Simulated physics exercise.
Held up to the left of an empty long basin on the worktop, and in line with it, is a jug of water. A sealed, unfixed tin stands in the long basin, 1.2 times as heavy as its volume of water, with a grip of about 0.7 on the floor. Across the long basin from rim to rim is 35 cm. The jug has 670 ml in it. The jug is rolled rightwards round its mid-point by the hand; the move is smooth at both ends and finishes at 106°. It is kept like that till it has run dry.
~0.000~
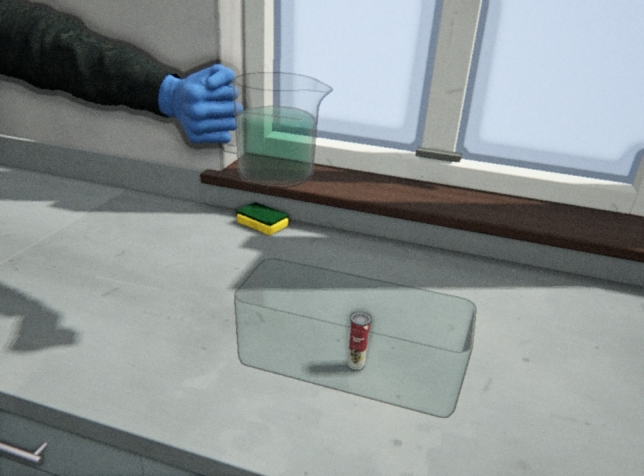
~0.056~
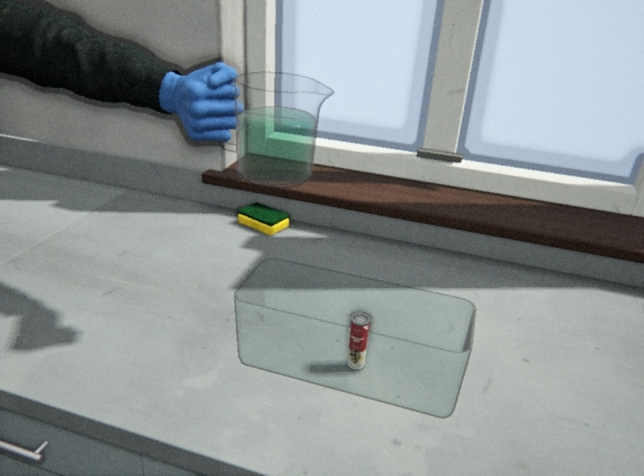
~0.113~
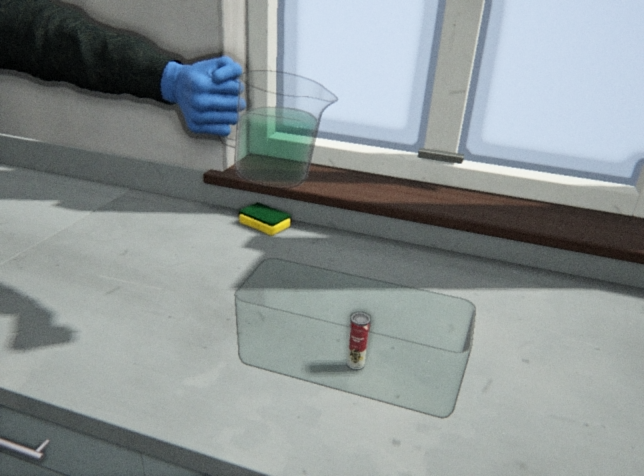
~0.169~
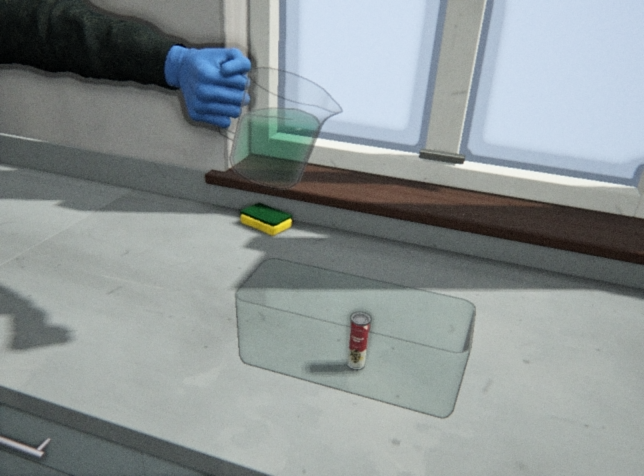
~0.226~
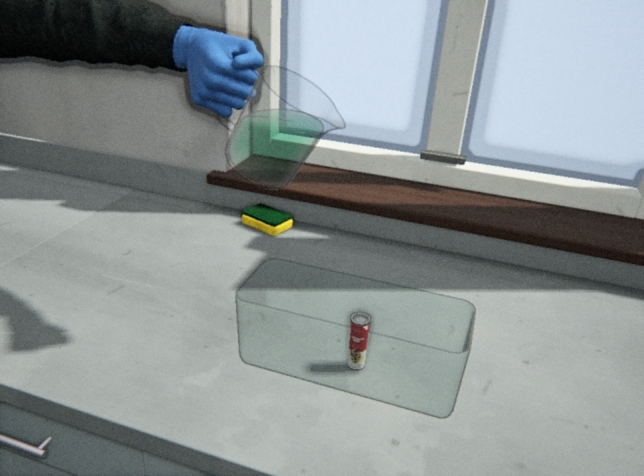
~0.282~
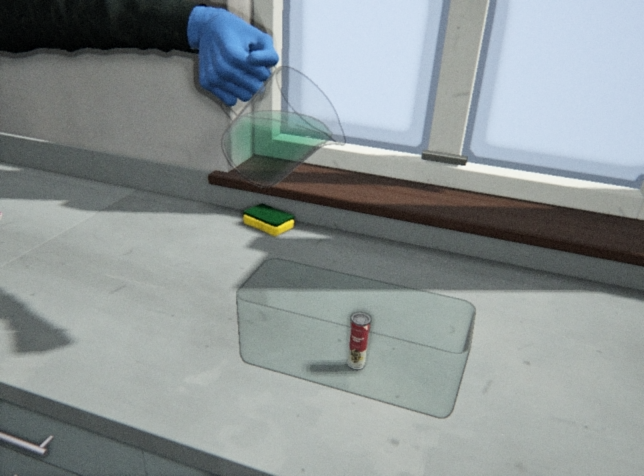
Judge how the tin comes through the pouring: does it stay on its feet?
Yes - it will not come down.
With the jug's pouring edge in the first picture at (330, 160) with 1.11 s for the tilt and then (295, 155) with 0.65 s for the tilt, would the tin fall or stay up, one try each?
First it topples; then it remains upright.
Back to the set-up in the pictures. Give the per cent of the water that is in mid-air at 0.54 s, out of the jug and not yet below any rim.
36 %.
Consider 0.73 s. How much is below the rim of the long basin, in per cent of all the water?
Value: Approx. 54 %.
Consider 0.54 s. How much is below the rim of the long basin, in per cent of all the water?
Around 3%.
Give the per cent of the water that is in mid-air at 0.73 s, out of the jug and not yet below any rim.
About 30 % of the total.
By 0.54 s the tilt is 99° and 62 per cent is still to pour; the tin stands where it began.
By 0.73 s the tilt is 106° and 16 per cent is still to pour; the tin stands where it began.
By 0.93 s the tilt is 106° and 2 per cent is still to pour; the tin stands where it began.
By 1.15 s the tilt is 106° and 0 per cent is still to pour; the tin stands where it began.
At rest the tin stands where it began.
